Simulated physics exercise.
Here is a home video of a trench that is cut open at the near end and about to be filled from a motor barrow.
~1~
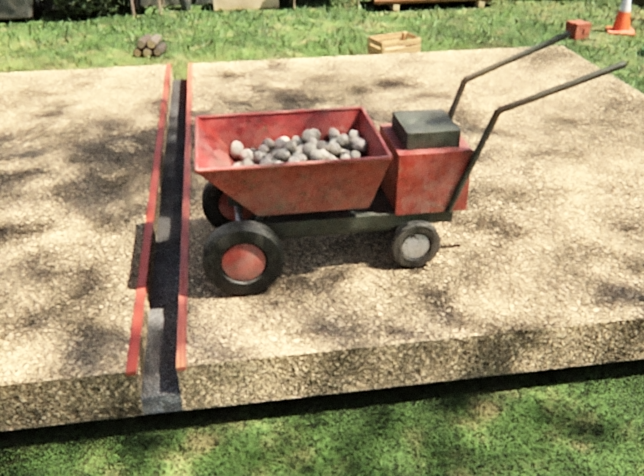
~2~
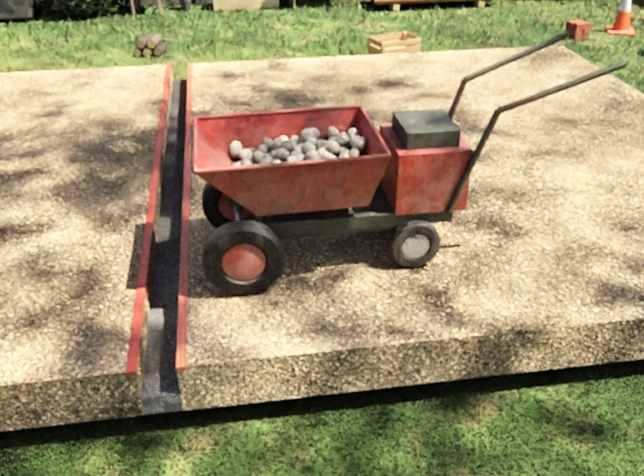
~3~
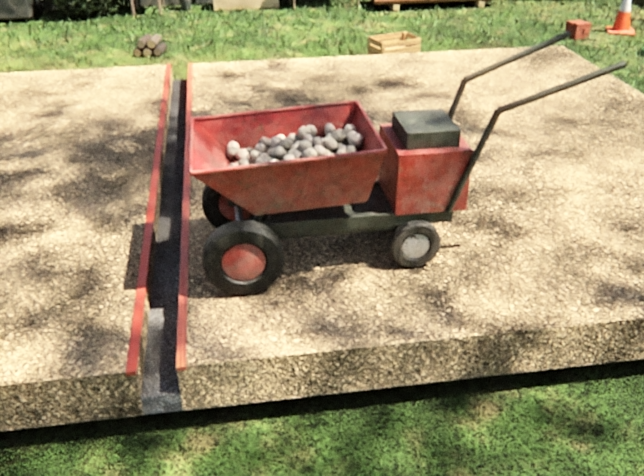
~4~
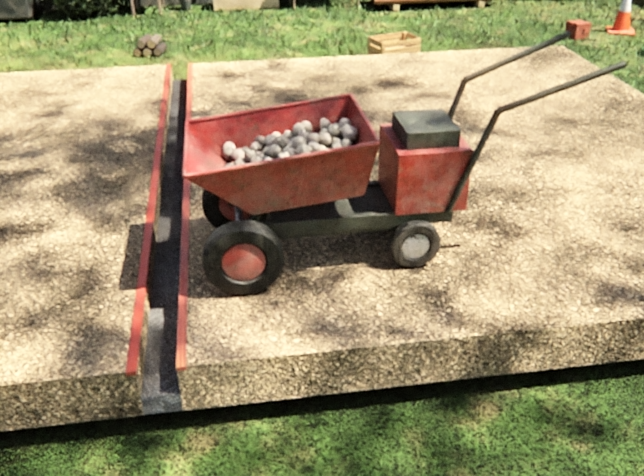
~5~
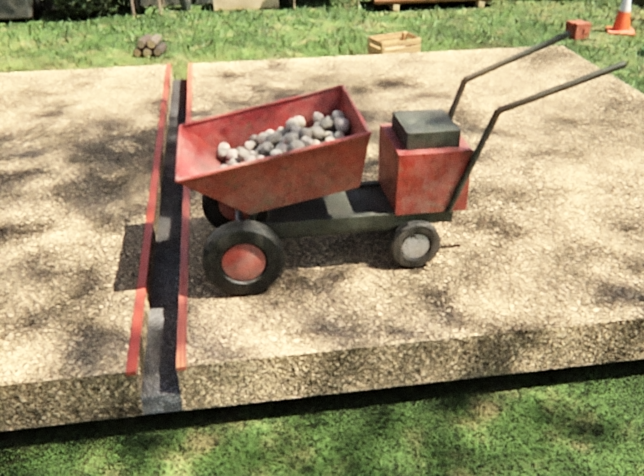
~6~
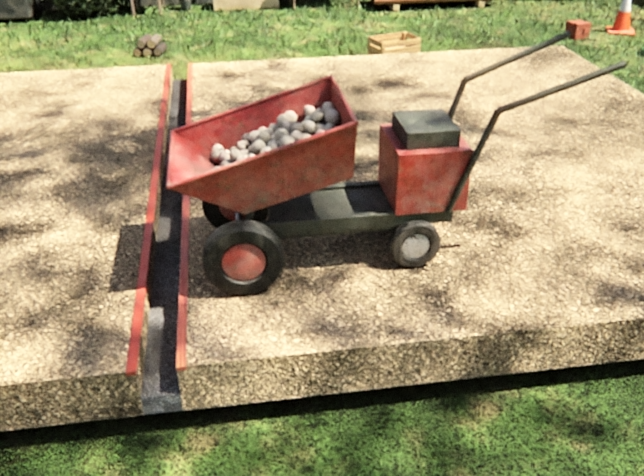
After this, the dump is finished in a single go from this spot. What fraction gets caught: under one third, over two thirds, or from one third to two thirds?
By the look of it, the trench catches a lesser share, below one-third.
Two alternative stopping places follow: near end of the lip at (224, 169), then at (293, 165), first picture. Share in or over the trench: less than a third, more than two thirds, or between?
Note - position 1: Under a third; position 2: The middle third.
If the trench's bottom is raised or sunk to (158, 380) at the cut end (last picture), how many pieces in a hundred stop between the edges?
That would give roughly 0 percent.
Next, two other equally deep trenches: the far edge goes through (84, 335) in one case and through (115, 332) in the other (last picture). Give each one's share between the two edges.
First case 60 %, second case 10 %.
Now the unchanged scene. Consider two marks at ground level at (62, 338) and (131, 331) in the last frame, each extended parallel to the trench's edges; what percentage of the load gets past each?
Close to 60 % and 100 %, in that order.
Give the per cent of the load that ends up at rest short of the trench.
0 %.
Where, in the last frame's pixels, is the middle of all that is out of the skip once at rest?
Somewhere around (69, 272) in the last picture.
Soon after the last picture, skip tipped steeply; all in the skip.
A little later, skip tipped right over; most in the skip; about a quarter beyond it; a stray few falling.
Later still, skip tipped right over; a stray few in the skip; nearly all beyond it.
At rest, skip tipped right over; a stray few in or heaped over the trench; nearly all beyond it.
